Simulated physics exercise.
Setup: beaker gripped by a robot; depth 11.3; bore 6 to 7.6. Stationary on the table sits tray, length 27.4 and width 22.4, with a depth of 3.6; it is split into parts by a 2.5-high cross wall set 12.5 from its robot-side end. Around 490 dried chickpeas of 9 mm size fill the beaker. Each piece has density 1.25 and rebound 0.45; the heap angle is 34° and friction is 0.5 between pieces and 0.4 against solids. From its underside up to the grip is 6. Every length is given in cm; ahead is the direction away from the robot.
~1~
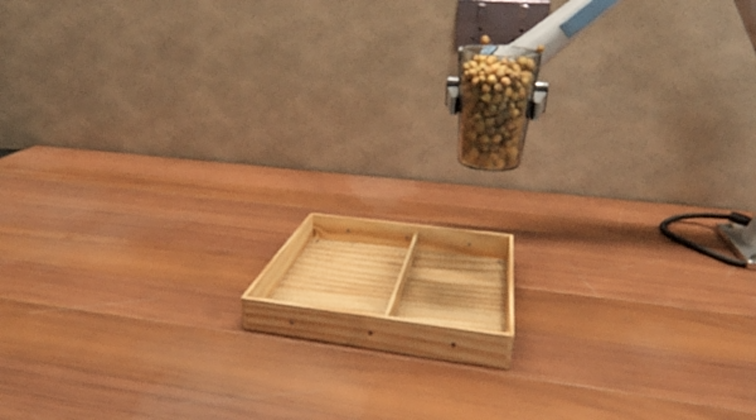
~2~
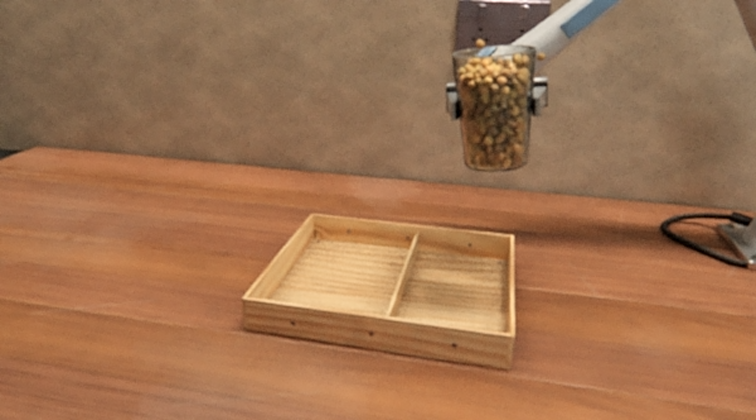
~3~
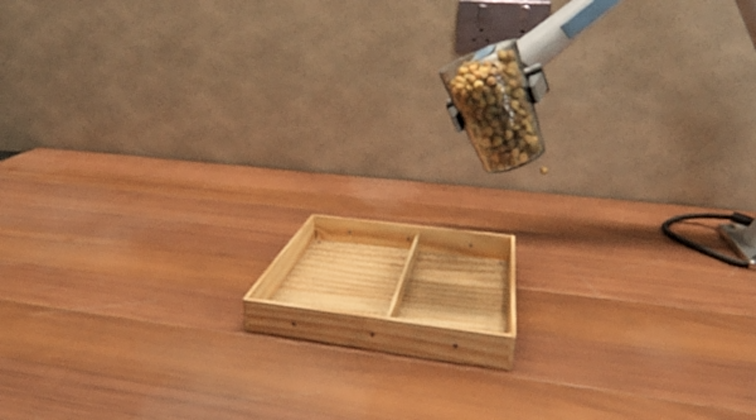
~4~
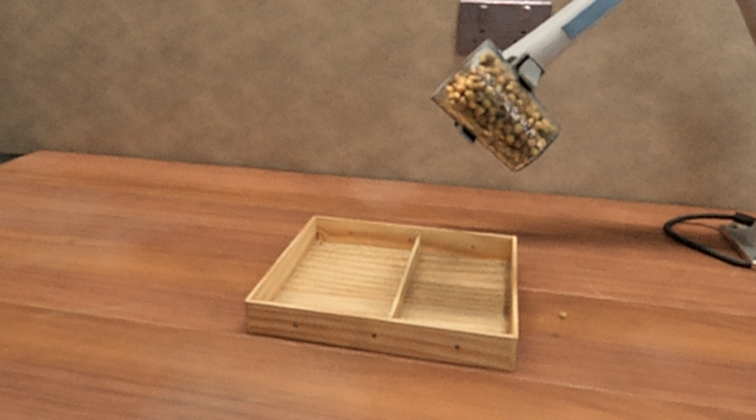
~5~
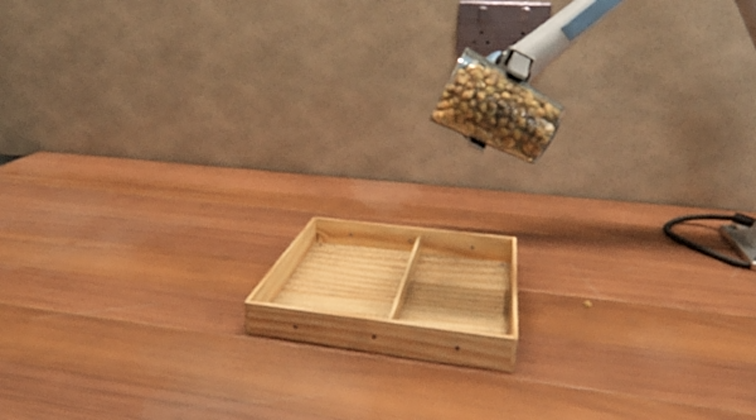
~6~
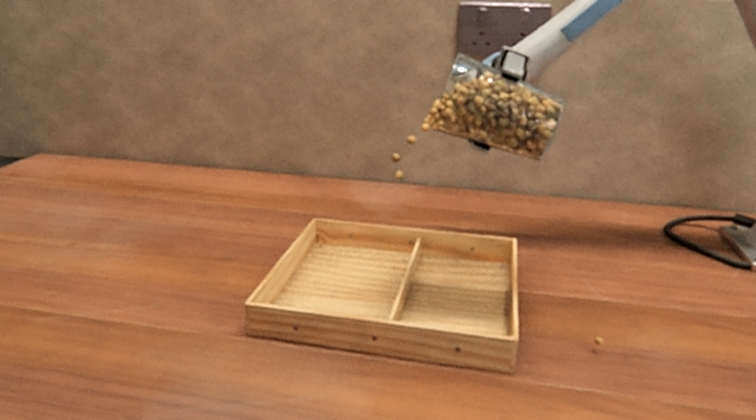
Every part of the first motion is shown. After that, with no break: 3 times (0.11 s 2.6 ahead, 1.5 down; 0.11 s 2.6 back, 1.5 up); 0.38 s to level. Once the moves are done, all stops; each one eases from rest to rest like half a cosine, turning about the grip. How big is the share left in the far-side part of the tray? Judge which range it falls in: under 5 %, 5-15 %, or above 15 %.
It falls above 15 %.
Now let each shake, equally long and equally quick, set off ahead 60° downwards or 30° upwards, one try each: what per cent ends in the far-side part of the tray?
Near 10 and 50 percent respectively.
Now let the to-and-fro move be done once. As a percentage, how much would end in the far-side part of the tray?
It would come to about 15 %.
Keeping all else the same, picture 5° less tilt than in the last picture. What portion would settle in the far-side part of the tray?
Then something close to 15 in a hundred.
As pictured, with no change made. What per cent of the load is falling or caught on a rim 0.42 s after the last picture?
Some 5 percent.
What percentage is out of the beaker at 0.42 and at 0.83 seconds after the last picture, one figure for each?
Around 20 % and around 30 %.
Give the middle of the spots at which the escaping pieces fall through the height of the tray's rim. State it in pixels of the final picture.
Centre: Roughly (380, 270).
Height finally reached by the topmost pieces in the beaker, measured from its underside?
Around 10.0 cm above the underside.
Then, 0.42 s on, tilted 73° forward, highest piece 25 above the table; 399 in the beaker, 57 in the far-side part, 9 in the robot-side part, 1 on the table or floor, 27 in flight or on a rim.
Then, 0.83 s on, tilted 42° forward, highest piece 26 above the table; 346 in the beaker, 117 in the far-side part, 23 in the robot-side part, 1 on the table or floor, 6 in flight or on a rim.
Then, 1.24 s on, level, highest piece 27 above the table; 345 in the beaker, 122 in the far-side part, 25 in the robot-side part, 1 on the table or floor.
Then, 2.29 s on, level, highest piece 27 above the table; 345 in the beaker, 122 in the far-side part, 25 in the robot-side part, 1 on the table or floor.
In the end, 345 in the beaker, 122 in the far-side part, 25 in the robot-side part, 1 on the table or floor. That is 25 % in the far-side part of the tray.
